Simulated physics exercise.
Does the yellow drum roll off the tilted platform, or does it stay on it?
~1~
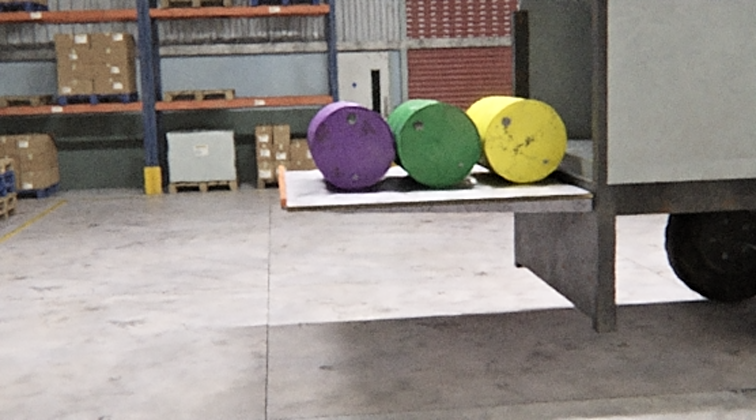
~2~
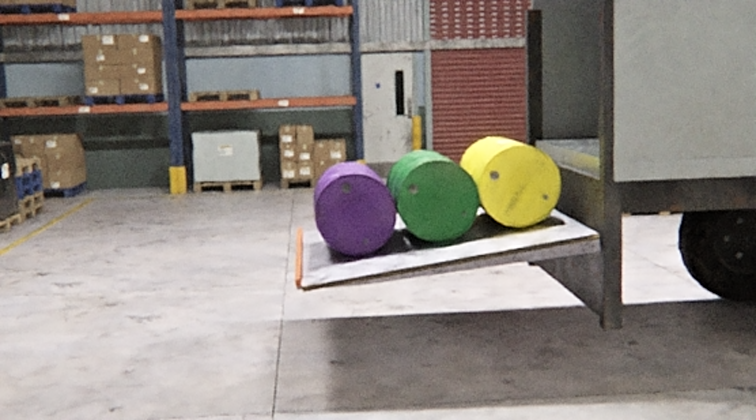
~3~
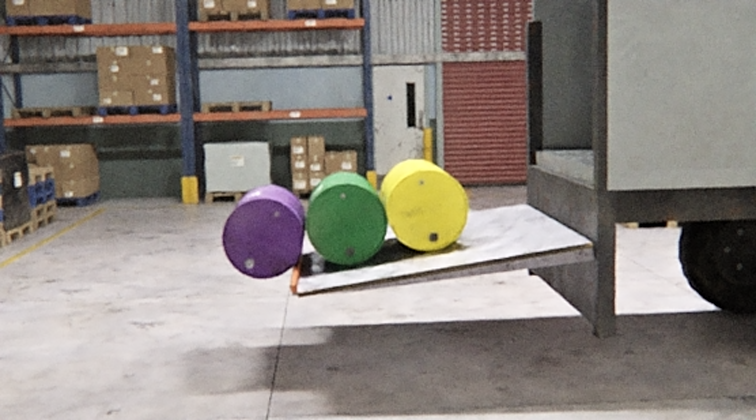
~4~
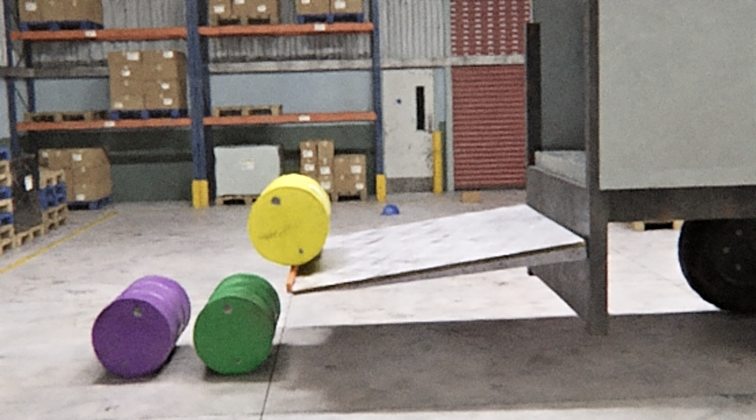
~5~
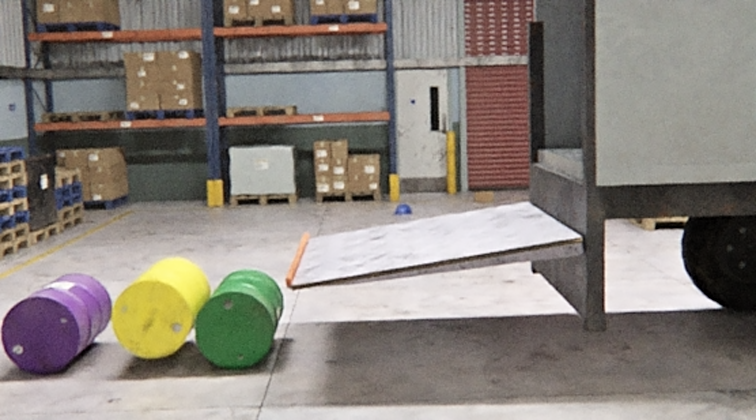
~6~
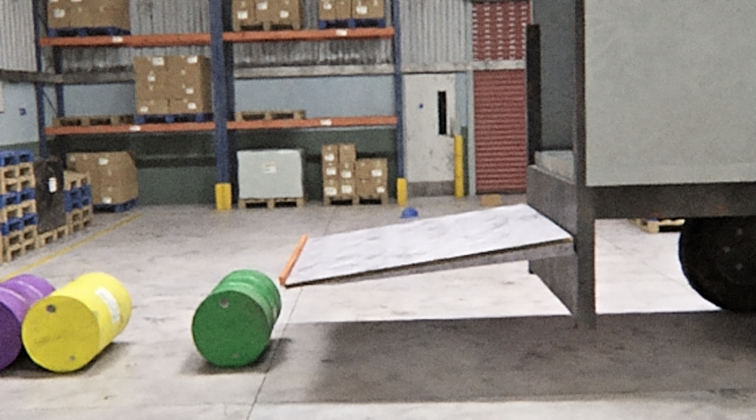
The yellow drum rolls off over the raised edge, after the purple and green drums, and lands on the floor.
